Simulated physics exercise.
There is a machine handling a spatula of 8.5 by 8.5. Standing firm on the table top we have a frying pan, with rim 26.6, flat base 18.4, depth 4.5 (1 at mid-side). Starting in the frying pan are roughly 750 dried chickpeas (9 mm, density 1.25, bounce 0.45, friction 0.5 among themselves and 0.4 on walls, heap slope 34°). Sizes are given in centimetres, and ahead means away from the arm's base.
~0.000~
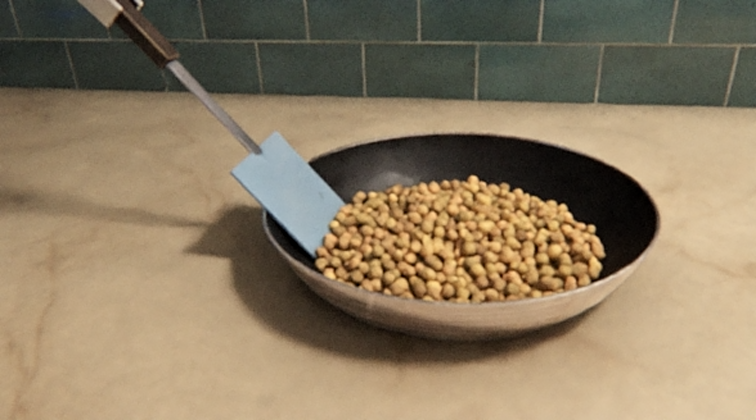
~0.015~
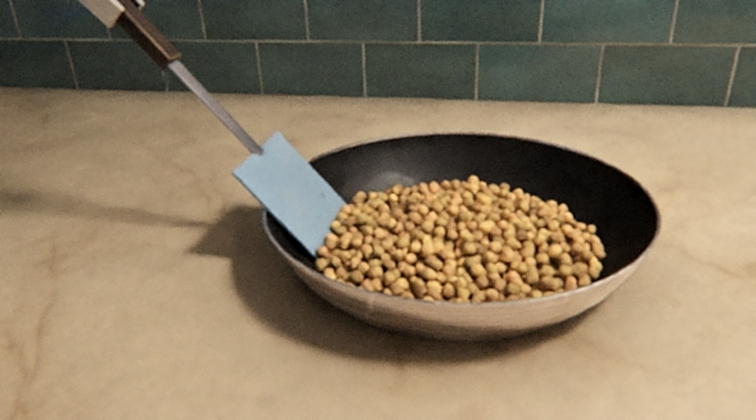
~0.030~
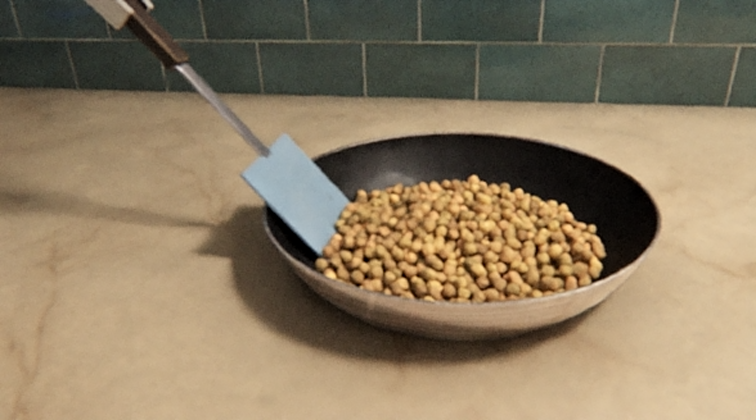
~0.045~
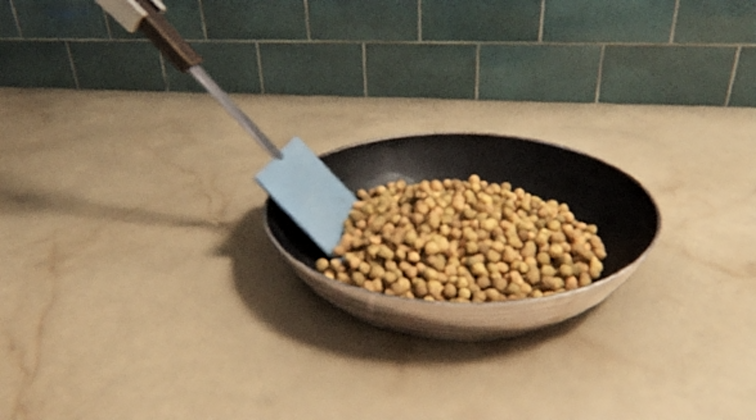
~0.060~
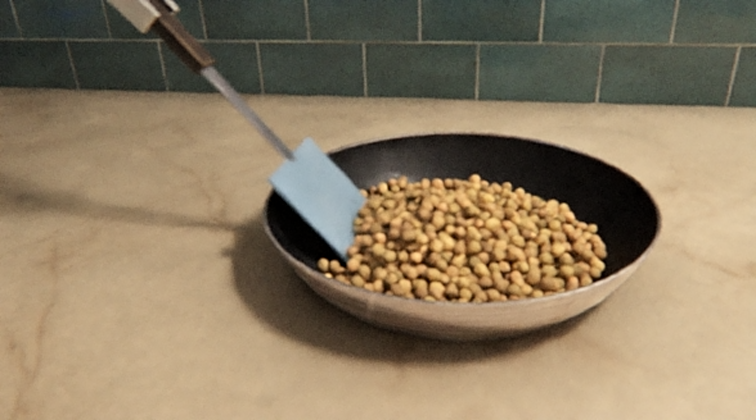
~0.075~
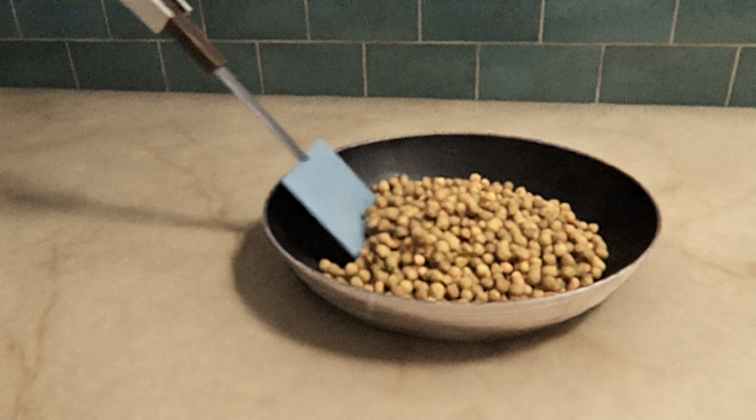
Kitchen counter, a machine-held blue spatula sliding a short way right into a heap of dried chickpeas in a dark frying pan.
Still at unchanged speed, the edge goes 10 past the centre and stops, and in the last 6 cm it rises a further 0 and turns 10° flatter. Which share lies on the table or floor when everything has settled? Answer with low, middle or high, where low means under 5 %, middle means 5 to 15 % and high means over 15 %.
Middle.
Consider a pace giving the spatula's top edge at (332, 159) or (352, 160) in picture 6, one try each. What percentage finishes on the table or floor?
20 % and 25 %.
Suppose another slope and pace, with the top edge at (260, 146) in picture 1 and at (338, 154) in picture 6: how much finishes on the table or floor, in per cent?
Roughly 25 %.
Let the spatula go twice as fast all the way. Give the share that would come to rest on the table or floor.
About 25 in a hundred.
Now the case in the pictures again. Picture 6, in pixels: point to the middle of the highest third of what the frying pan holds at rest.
Roughly (602, 222).
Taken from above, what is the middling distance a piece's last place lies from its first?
Distance: Around 5 cm.
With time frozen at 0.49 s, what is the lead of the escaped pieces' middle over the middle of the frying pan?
About 16 cm.
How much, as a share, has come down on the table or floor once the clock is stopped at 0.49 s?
Roughly 10 per cent.
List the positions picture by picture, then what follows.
In the first frame, spatula top edge at (254, 150), sloping 49°; upper third of the load around (450, 230), from x 320 to 600, top at y 180; 749 in the frying pan.
In the second frame, spatula top edge at (256, 150), sloping 49°; upper third of the load around (450, 230), from x 320 to 600, top at y 180.
In the third frame, spatula top edge at (264, 152), sloping 49°; upper third of the load around (443, 230), from x 320 to 600, top at y 180.
In the fourth frame, spatula top edge at (277, 155), sloping 49°; upper third of the load around (437, 228), from x 320 to 600, top at y 180.
In the fifth frame, spatula top edge at (289, 157), sloping 49°; upper third of the load around (442, 226), from x 325 to 600, top at y 180.
In the sixth frame, spatula top edge at (302, 157), sloping 49°; upper third of the load around (443, 226), from x 325 to 600, top at y 180; 749 in the frying pan.
By 0.16 s, sloping 49°, highest piece 4 above the table; 749 in the frying pan.
By 0.25 s, sloping 46°, highest piece 5 above the table; 749 in the frying pan.
By 0.49 s, sloping 39°, highest piece 6 above the table; 675 in the frying pan, 68 on the table or floor, 6 on the blade or in flight.
By 1.54 s, sloping 39°, highest piece 6 above the table; 673 in the frying pan, 76 on the table or floor.
Final count, 673 in the frying pan, 76 on the table or floor. That is 10 % on the table or floor.
